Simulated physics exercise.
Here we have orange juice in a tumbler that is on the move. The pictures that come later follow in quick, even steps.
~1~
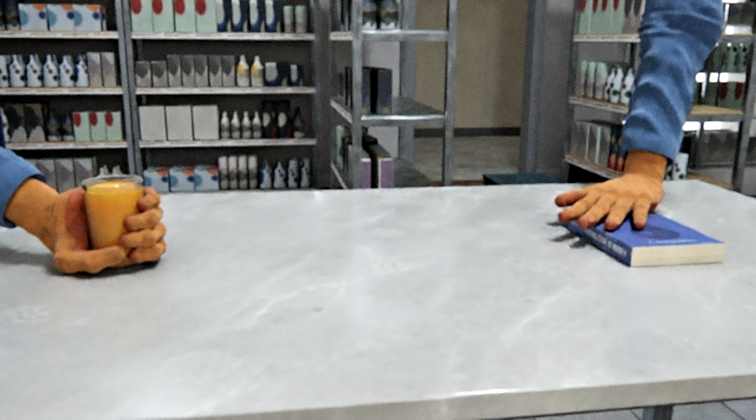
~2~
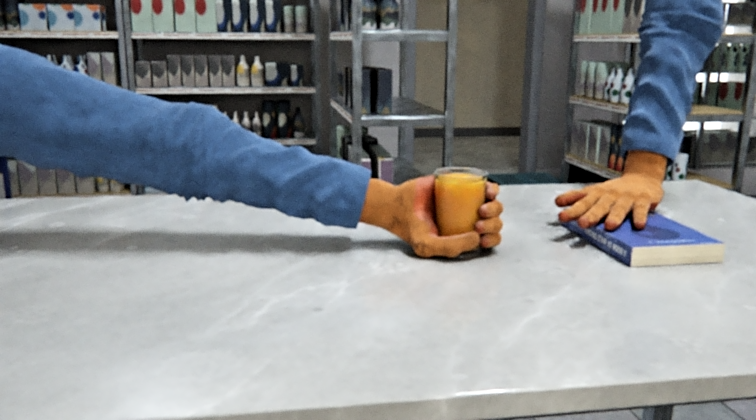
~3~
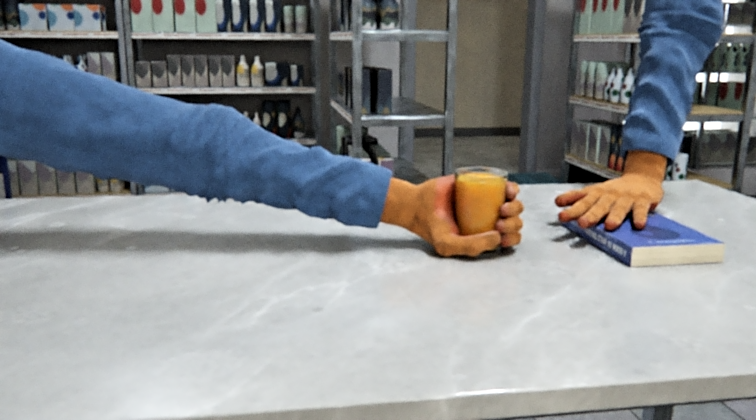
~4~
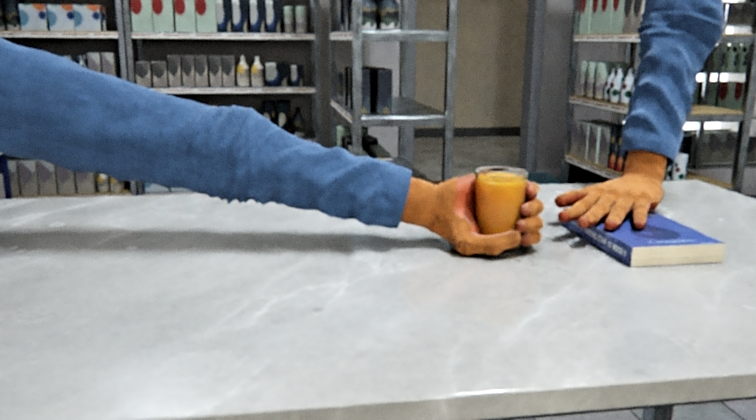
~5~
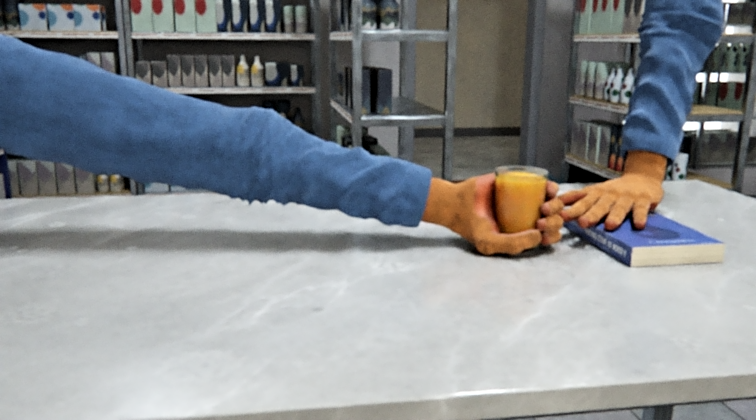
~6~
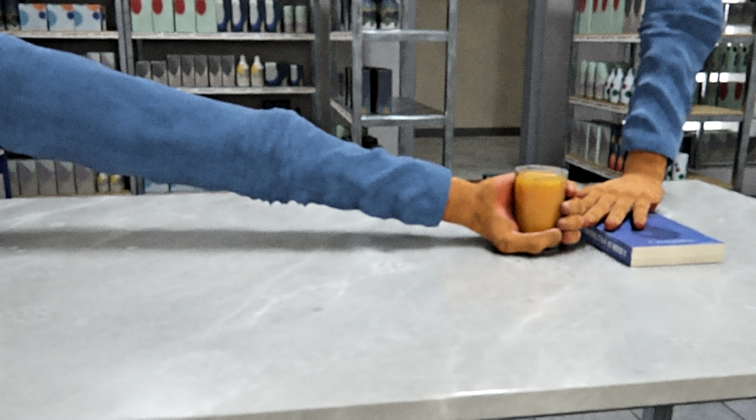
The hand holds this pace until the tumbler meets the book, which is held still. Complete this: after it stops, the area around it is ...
After it stops, the area around it is wet in places.
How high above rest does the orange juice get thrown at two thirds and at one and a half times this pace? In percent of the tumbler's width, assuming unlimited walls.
Roughly 25 and 50 percent.
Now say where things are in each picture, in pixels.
The first frame shows at rest; tumbler (116, 220) nearly full; book (636, 233).
The second frame shows under way; tumbler nearly full, surface at (461, 180).
The third frame shows on by 20 px; tumbler (480, 208) nearly full.
The fourth frame shows on by 20 px; tumbler nearly full, surface at (501, 179).
The fifth frame shows on by 20 px; tumbler (519, 207) nearly full.
The sixth frame shows on by 20 px; tumbler nearly full, surface at (541, 178); book (636, 233).
Shortly, the tumbler meets the book.
Then, the orange juice surges up the wall; it has lost some.
At the finish, the tumbler stands at the book; it has lost some.
